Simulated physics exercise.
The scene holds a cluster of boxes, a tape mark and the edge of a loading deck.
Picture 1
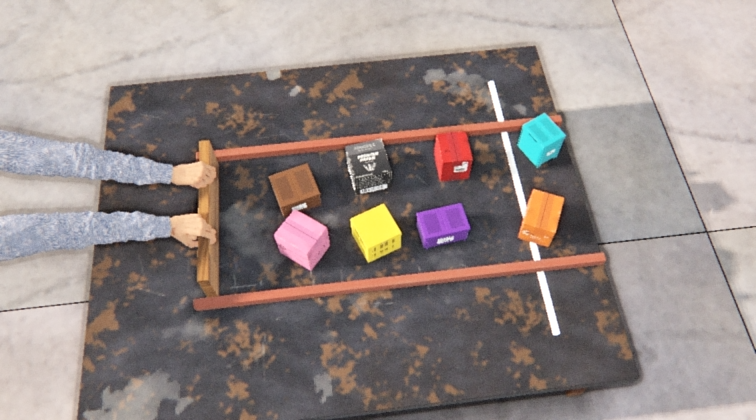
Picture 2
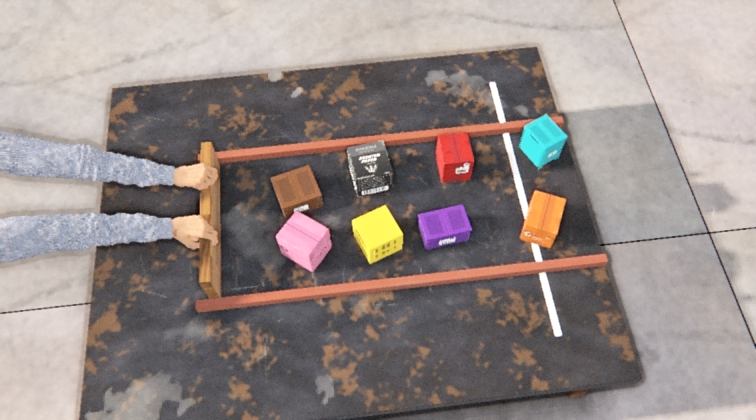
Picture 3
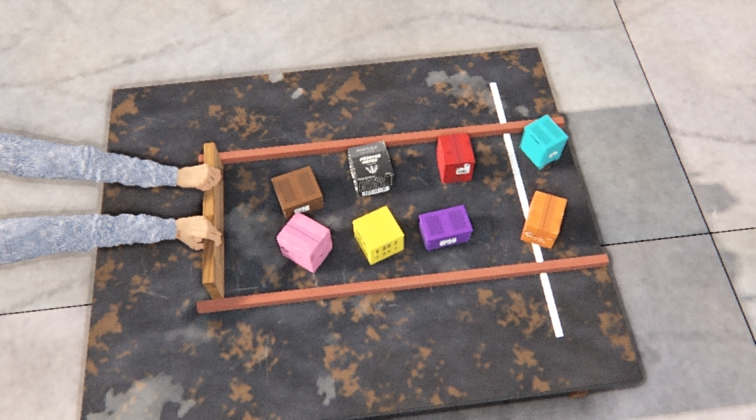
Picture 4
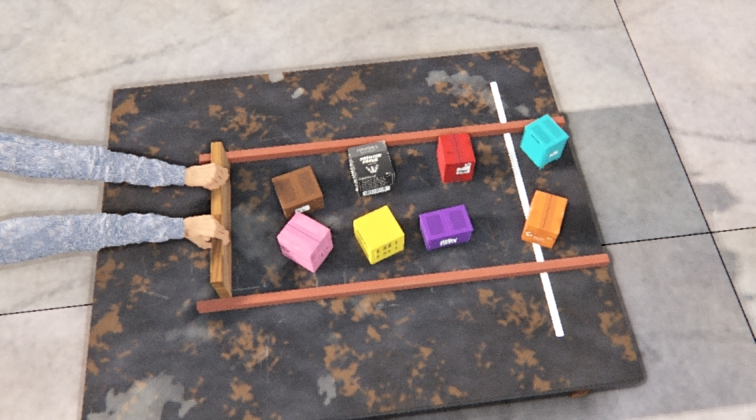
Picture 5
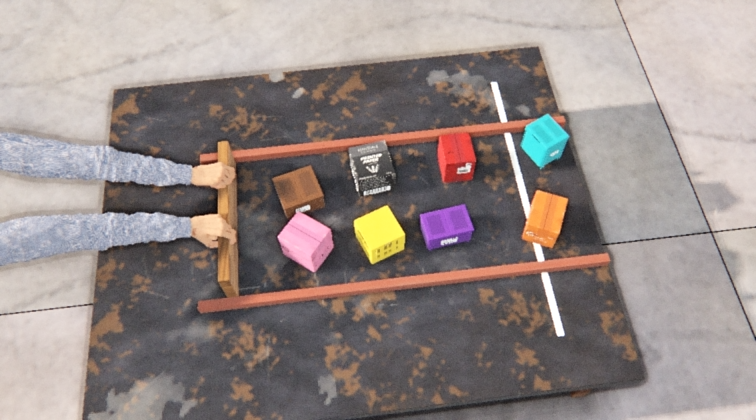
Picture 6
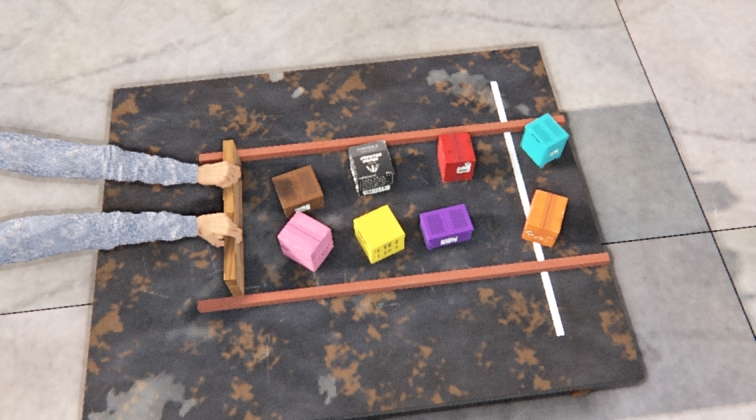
On a dark, rust-patched deck, two hands in grey sleeves slowly pushed a wooden plank a short way right between two reddish rails, while the eight colourful boxes ahead of it stayed practically still.
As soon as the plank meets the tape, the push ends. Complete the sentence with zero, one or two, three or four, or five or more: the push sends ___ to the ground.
The push sends three or four to the ground.
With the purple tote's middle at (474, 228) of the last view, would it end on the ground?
Note: Purple tote leaves the top.
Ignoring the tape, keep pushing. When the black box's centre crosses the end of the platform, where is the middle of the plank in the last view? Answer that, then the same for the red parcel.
(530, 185) and (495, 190), roughly.
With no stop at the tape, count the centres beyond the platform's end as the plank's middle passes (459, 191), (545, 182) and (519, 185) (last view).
In order: 1, 6, 4.
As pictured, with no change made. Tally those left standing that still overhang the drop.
I'd say 2 of them.
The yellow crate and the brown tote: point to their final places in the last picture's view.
Yellow crate at (586, 201), brown tote at (540, 170).
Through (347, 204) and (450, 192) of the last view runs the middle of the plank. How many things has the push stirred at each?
In order, the tallies are 5 and 8.
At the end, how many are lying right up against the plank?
Contact count: 2.
Soon after, none off yet; turquoise tote at rest near (543, 141); orange box at rest near (544, 219); red parcel at rest near (456, 157).
After that, none off yet; turquoise tote at rest near (543, 141); orange box displaced about its own width near (569, 216); red parcel displaced well along near (512, 149).
In the end, the number that fall off is three or four; gone, purple tote, red parcel, orange box and turquoise tote.
